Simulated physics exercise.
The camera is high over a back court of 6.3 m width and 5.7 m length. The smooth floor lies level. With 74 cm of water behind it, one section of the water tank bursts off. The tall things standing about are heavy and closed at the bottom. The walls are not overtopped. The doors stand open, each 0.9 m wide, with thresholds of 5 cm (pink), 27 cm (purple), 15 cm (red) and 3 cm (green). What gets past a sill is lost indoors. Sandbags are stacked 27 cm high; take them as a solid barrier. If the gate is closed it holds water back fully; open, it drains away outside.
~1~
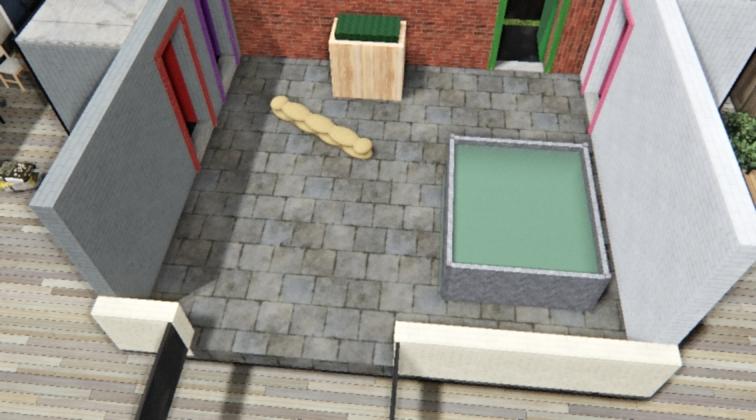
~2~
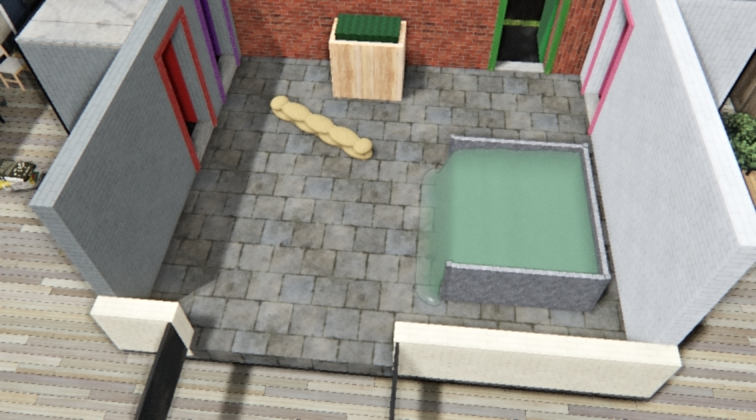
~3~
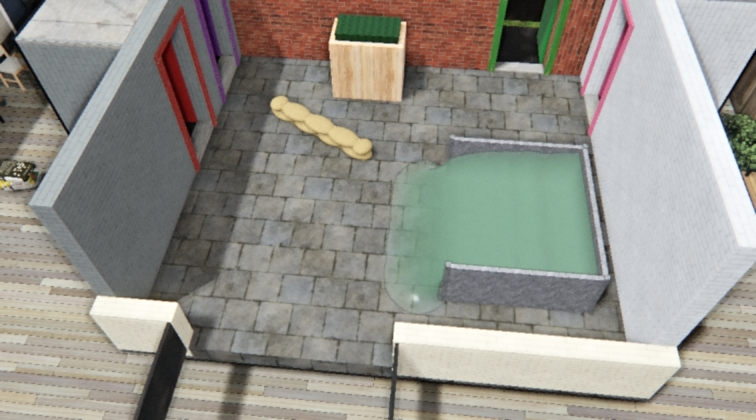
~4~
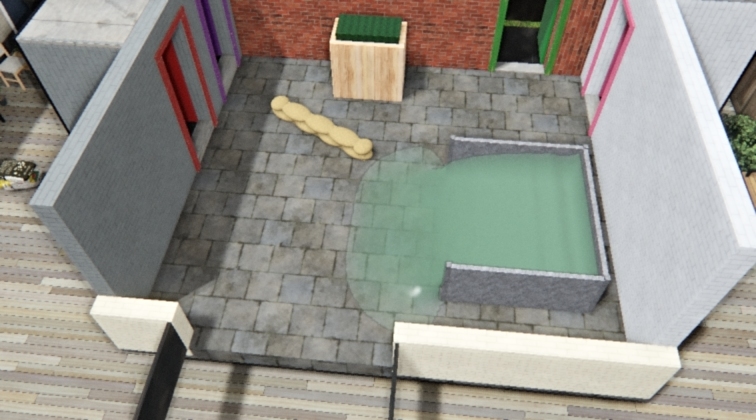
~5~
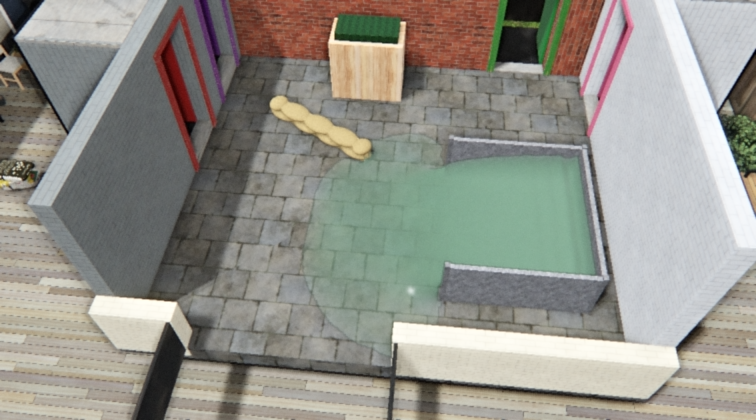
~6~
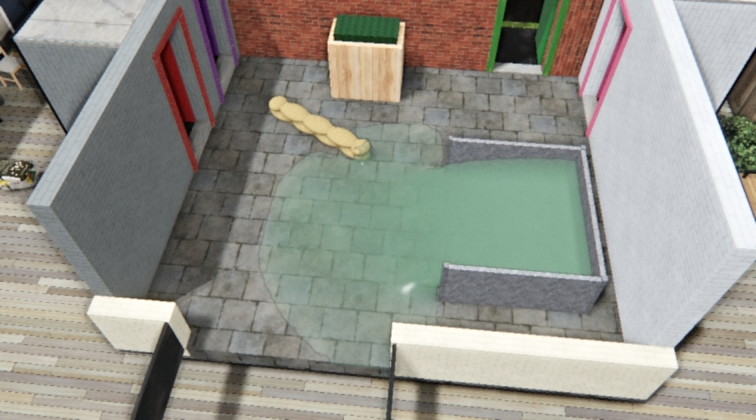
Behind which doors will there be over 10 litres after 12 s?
Within that time: At the pink door it exceeds the limit; at the purple door it does not reach the limit; at the red door it passes the limit; at the green door it passes the limit.
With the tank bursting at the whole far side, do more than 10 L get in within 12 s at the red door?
Against that limit: Red below.
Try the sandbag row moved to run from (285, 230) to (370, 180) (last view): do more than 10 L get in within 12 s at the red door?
Against that limit: Red below.
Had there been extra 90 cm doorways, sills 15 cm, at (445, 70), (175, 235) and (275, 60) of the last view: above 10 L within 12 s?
In turn: Under, past it, over.
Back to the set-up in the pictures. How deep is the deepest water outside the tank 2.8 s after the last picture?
About 30 cm.
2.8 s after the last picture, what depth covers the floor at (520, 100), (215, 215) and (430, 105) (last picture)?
Roughly 0, 21 and 2 cm, in turn.
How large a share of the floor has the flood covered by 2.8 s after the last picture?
About 60 per cent.
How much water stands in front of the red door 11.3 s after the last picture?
Some 4.5 cm.
Then, 0.7 s after the last picture water covers 50 % of the floor and is deepest (36 cm) near (179, 216); pink door not reached, purple door not reached, red door 21 cm at the sill, 1 L in, green door not reached.
Then, 1.5 s after the last picture water covers 55 % of the floor and is deepest (42 cm) near (136, 325); pink door not reached, purple door 6 cm at the sill, 0 L in, red door 29 cm at the sill, 37 L in, green door not reached.
Then, 2.8 s after the last picture water covers 60 % of the floor and is deepest (30 cm) near (235, 69); pink door not reached, purple door 17 cm at the sill, 0 L in, red door 21 cm at the sill, 96 L in, green door not reached.
Then, 6.3 s after the last picture water covers 85 % of the floor and is deepest (16 cm) near (331, 82); pink door 9 cm at the sill, 14 L in, purple door 13 cm at the sill, 0 L in, red door 11 cm at the sill, 107 L in, green door 2 cm at the sill, 1 L in.
Then, 11.3 s after the last picture water covers 95 % of the floor and is deepest (9 cm) near (499, 359); pink door 8 cm at the sill, 68 L in, purple door 5 cm at the sill, 0 L in, red door 5 cm at the sill, 107 L in, green door 7 cm at the sill, 27 L in.
